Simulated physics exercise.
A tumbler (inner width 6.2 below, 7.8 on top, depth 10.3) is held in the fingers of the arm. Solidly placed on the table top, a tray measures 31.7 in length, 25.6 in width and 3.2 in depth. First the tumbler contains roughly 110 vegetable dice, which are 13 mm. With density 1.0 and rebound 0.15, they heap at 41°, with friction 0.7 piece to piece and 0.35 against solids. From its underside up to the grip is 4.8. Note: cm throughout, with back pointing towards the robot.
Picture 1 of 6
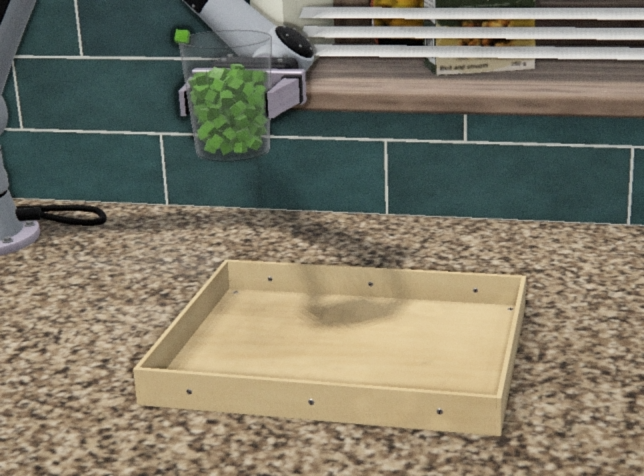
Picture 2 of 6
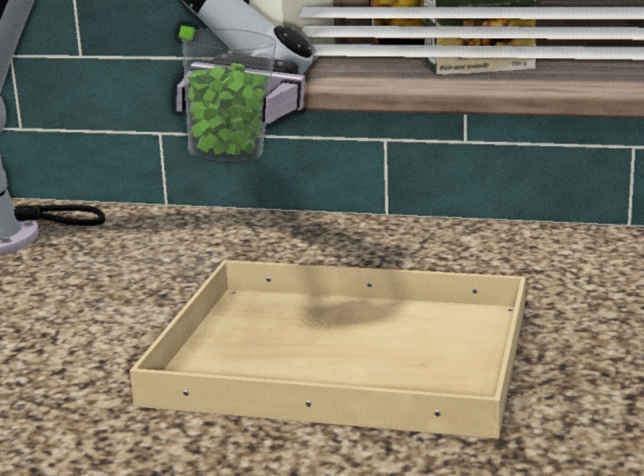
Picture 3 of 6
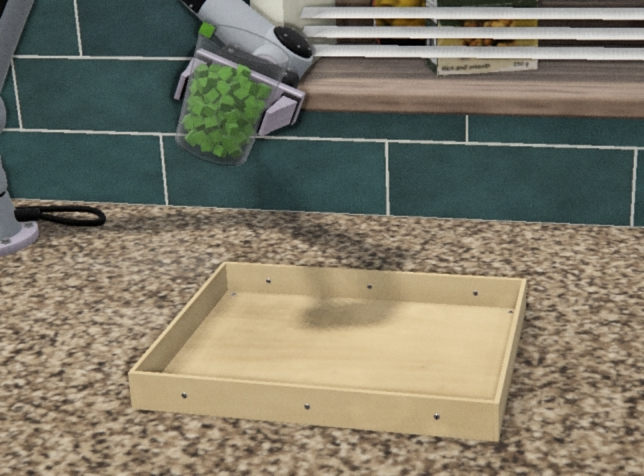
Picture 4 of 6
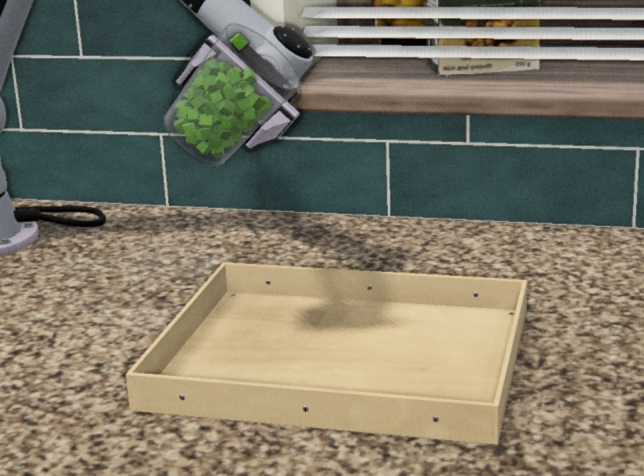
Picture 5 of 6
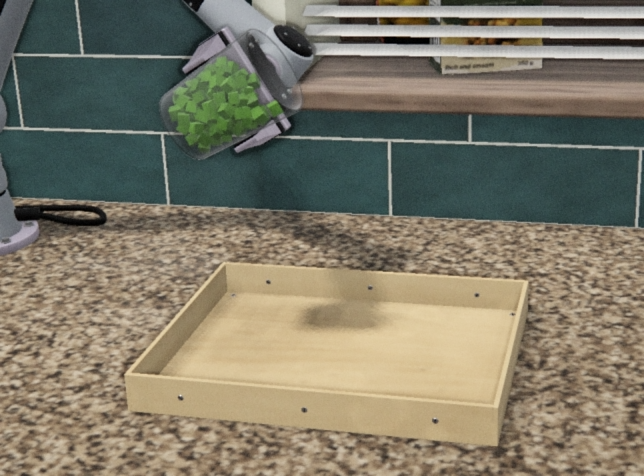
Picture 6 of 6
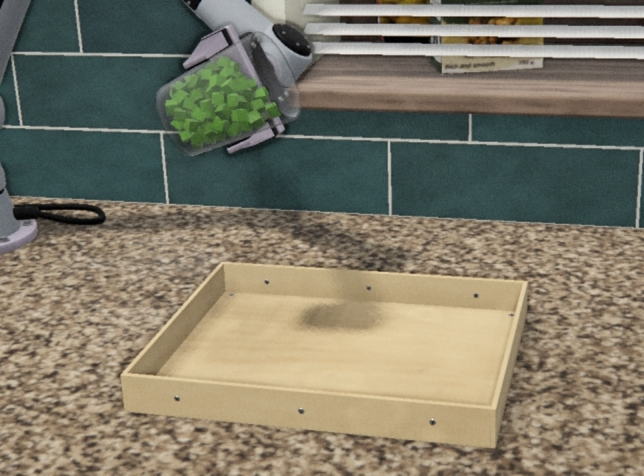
A robot arm steadily tilts a clear tumbler of green cubes above a wooden tray.
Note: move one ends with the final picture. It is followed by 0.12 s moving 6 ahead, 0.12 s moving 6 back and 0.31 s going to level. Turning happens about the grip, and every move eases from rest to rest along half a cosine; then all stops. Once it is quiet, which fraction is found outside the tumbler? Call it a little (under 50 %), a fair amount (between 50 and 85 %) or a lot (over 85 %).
A little.
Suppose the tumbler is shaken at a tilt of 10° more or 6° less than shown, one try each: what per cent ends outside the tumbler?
60 and 15 percent.
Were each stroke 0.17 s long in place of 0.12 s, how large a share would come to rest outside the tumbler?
Roughly 10 in a hundred.
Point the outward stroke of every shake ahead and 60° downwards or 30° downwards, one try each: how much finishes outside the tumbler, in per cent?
You'd get some 0 per cent with the first setting and some 10 per cent with the second.
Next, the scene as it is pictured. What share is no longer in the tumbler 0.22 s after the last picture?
Share gone: Around 15 %.
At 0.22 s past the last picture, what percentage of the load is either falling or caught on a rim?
17 %.
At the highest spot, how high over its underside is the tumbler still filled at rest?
The top sits some 8.5 cm up.
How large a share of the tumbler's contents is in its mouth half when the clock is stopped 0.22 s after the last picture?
75 per cent.
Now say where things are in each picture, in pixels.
In the first picture, tumbler middle at (229, 98), level; upper third of the load around (227, 83), from x 180 to 260, top at y 35; 111 in the tumbler.
In the second picture, tumbler middle at (227, 98), tilted 6° forward; upper third of the load around (225, 84), from x 185 to 260, top at y 35.
In the third picture, tumbler middle at (227, 99), tilted 22° forward; upper third of the load around (224, 87), from x 190 to 265, top at y 30.
In the fourth picture, tumbler middle at (227, 100), tilted 43° forward; upper third of the load around (224, 87), from x 180 to 265, top at y 40.
In the fifth picture, tumbler middle at (227, 100), tilted 59° forward; upper third of the load around (222, 86), from x 175 to 275, top at y 65.
In the sixth picture, tumbler middle at (225, 100), tilted 65° forward; upper third of the load around (218, 85), from x 170 to 275, top at y 65; 111 in the tumbler.
Then, 0.22 s later, tilted 65° forward, highest piece 28 above the table; 92 in the tumbler, 19 in flight or on a rim.
Then, 0.44 s later, tilted 18° forward, highest piece 29 above the table; 82 in the tumbler, 28 in the tray, 1 in flight or on a rim.
Then, 0.75 s later, level, highest piece 28 above the table; 82 in the tumbler, 29 in the tray.
Then, 1.80 s later, level, highest piece 28 above the table; 82 in the tumbler, 29 in the tray.
At rest, 82 in the tumbler, 29 in the tray. That is 26 % outside the tumbler.
